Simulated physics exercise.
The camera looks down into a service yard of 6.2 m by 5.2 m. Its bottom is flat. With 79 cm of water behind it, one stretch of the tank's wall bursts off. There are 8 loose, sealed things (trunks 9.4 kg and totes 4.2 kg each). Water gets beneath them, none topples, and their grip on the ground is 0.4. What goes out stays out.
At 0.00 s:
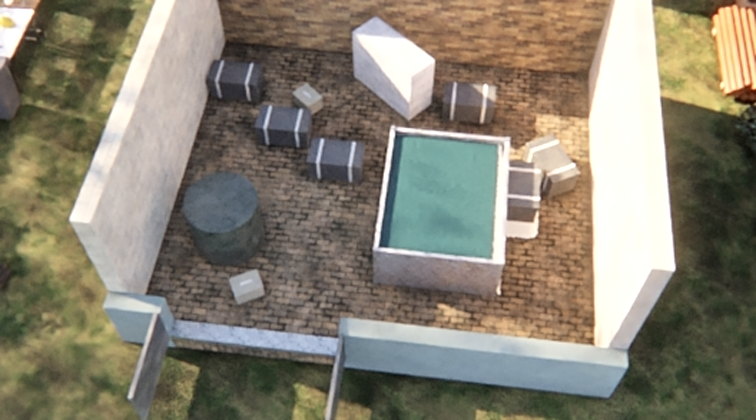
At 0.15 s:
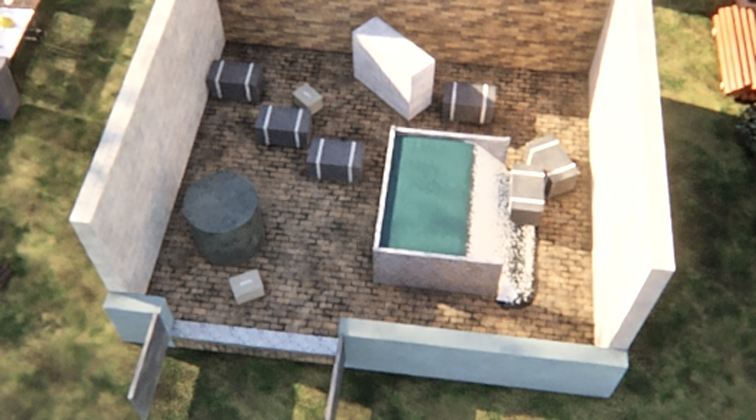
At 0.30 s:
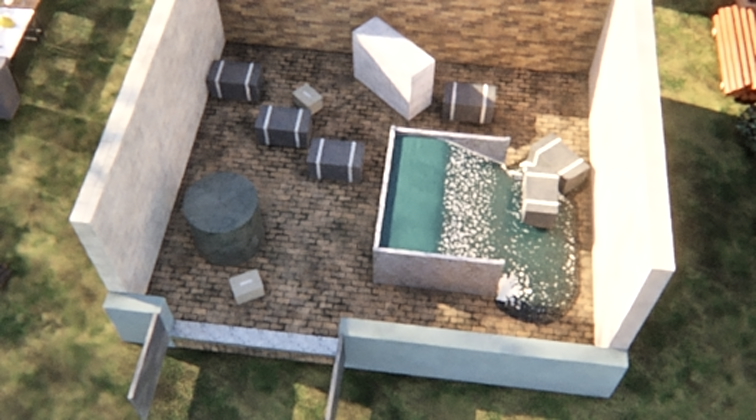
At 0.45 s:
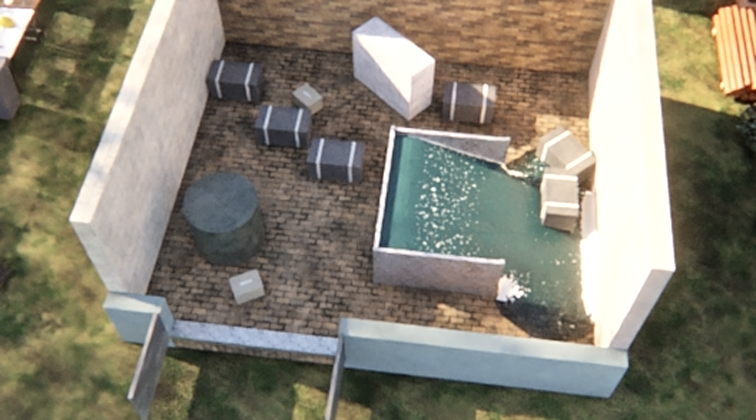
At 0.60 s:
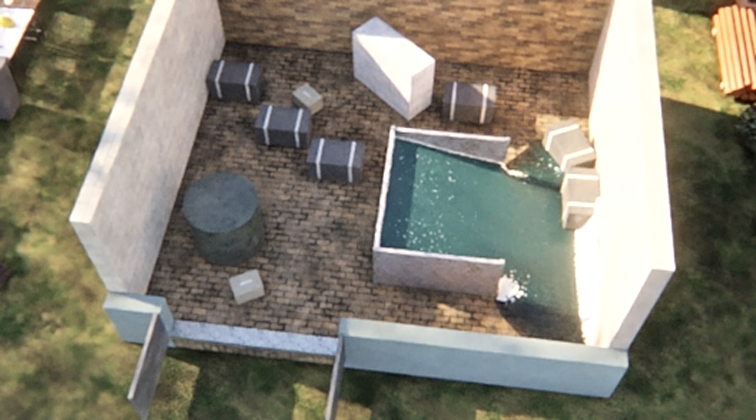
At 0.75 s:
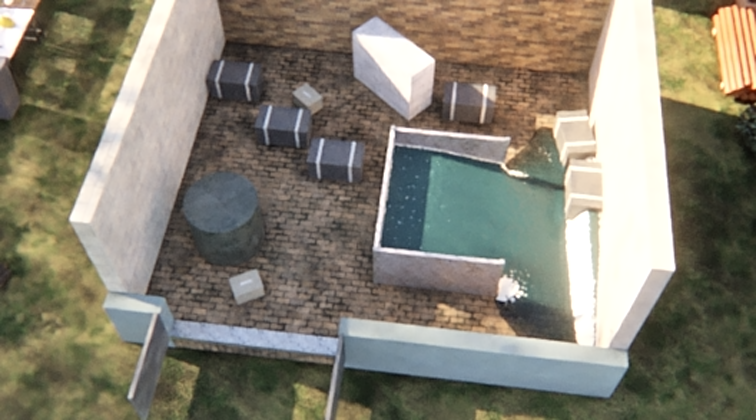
Water bursting from the right side of a tank in a walled brick yard, pushing two pale trunks toward the right wall.
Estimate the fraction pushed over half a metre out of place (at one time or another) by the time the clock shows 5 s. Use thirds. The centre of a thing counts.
It is one to two thirds.
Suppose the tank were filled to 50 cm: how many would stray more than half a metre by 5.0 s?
Then 4.
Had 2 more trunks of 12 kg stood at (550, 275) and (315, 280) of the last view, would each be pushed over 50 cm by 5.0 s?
In turn: Over, past it.
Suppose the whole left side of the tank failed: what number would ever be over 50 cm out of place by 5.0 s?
Then 5.
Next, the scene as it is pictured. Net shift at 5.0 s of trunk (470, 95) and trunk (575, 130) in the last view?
In turn: 100 cm, 250 cm.
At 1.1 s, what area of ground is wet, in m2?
About 8.5 m2.
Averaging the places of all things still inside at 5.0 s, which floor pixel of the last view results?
Around (346, 123).
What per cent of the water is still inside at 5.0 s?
About 96 per cent.
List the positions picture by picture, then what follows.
A trunk at (524, 184) rests on the ground; a trunk at (553, 158) rests on the ground; water covers 3.3 m2; 0 of 8 have shifted, in the first picture.
A trunk at (528, 187) rests on the ground, 7 cm from its start; a trunk at (553, 158) rests on the ground; 4.6 m2 under water; 1 of 8 have shifted, in the second picture.
A trunk at (542, 189), afloat, 27 cm from its start; a trunk at (560, 156), on the bottom, 11 cm from its start; 5.9 m2 under water; 2 of 8 have shifted, in the third picture.
A trunk at (561, 191), afloat, 55 cm from its start; a trunk at (568, 150), on the bottom, 28 cm from its start; water covers 7.1 m2; 2 of 8 have shifted, in the fourth picture.
A trunk at (584, 191) floats, 85 cm from its start; a trunk at (572, 142) rests on the ground, 43 cm from its start; 7.6 m2 under water; 2 of 8 have shifted, in the fifth picture.
A trunk at (587, 183) floats, 88 cm from its start; a trunk at (577, 131) rests on the ground, 62 cm from its start; 8.0 m2 under water; 2 of 8 have shifted, in the sixth picture.
After 1.1 s 2 of 8 are over 50 cm from their spots; 1 afloat.
After 2.2 s 2 of 8 are over 50 cm from their spots; 2 afloat.
After 3.5 s 3 of 8 are over 50 cm from their spots; 4 afloat.
After 5.0 s 4 of 8 are over 50 cm from their spots, and 4 have been at some point; 6 afloat.
